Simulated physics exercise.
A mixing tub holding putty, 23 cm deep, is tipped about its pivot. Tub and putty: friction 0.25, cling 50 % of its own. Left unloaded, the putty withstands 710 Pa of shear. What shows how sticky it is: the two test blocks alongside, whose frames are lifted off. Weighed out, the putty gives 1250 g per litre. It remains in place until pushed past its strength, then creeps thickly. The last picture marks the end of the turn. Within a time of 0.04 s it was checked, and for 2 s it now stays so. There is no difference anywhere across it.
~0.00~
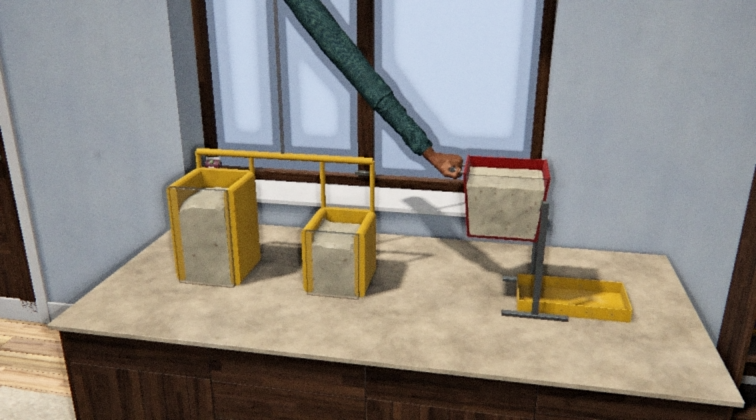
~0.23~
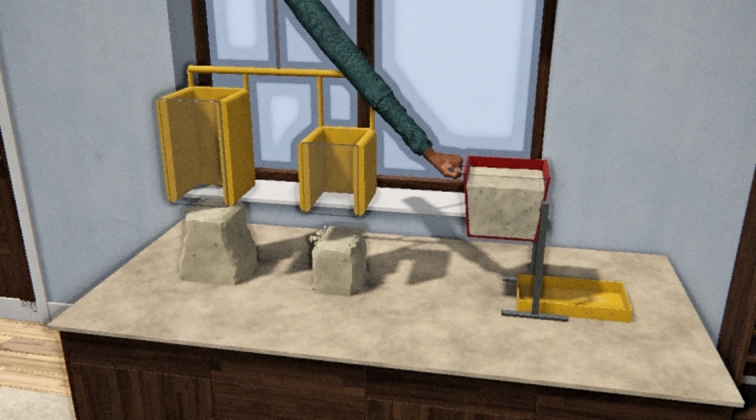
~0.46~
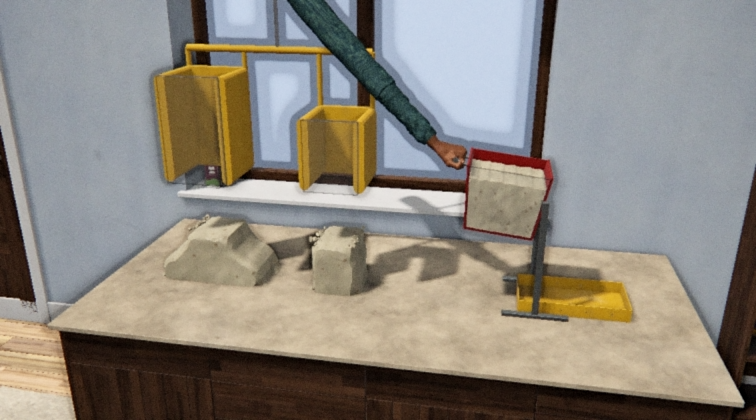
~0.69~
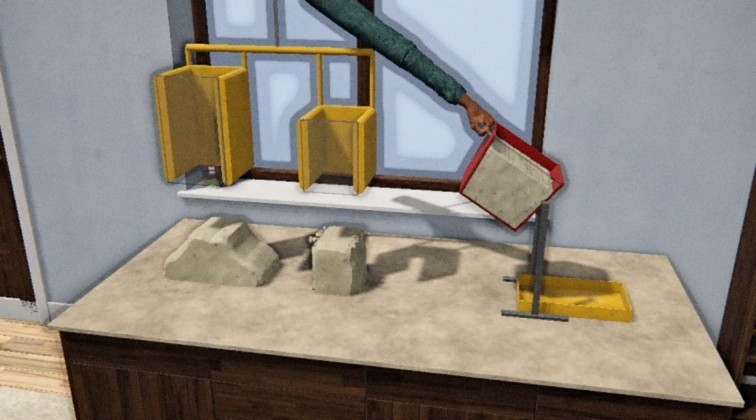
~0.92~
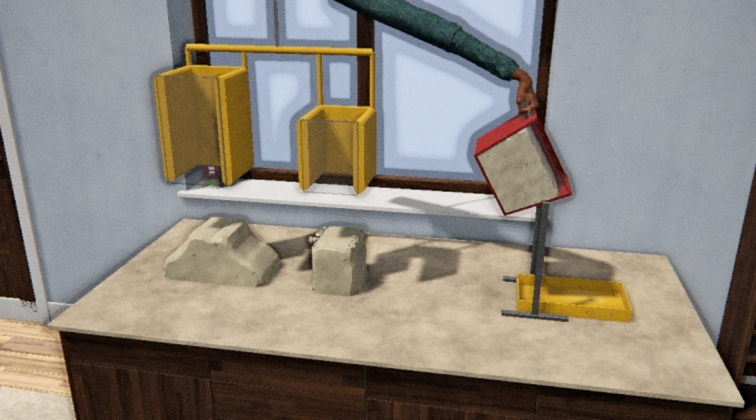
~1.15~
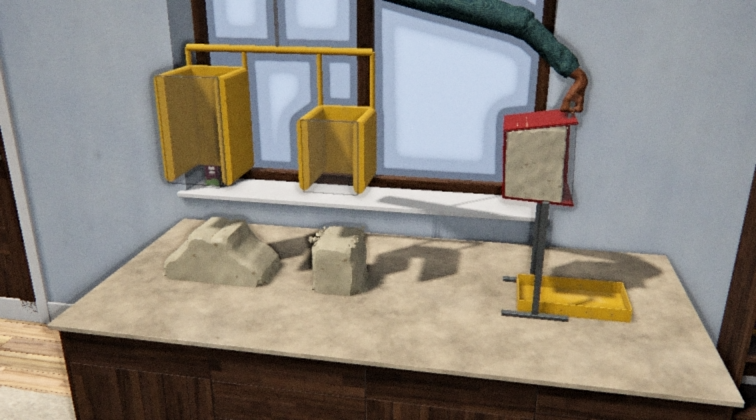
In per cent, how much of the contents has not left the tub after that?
Expect about 52 out of 100.
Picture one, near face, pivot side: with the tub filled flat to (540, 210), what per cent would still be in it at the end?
About 100 %.
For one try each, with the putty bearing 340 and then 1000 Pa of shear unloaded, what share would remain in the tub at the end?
Roughly 35 % followed by roughly 100 %.
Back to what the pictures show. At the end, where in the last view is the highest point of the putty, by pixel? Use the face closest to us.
Highest point: Approx. (534, 167).
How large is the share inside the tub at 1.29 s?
Roughly 100 per cent.
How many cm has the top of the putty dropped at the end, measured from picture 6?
The top ends up some 13 cm below its level in the last picture.
After 1.29 s, the tub is at 87 degrees and holds 99 %.
After 1.46 s, the tub is at 87 degrees and holds 75 %.
After 1.63 s, the tub is at 87 degrees and holds 57 %.
After 1.80 s, the tub is at 87 degrees and holds 52 %.
After 3.15 s, the tub is at 87 degrees and holds 52 %.
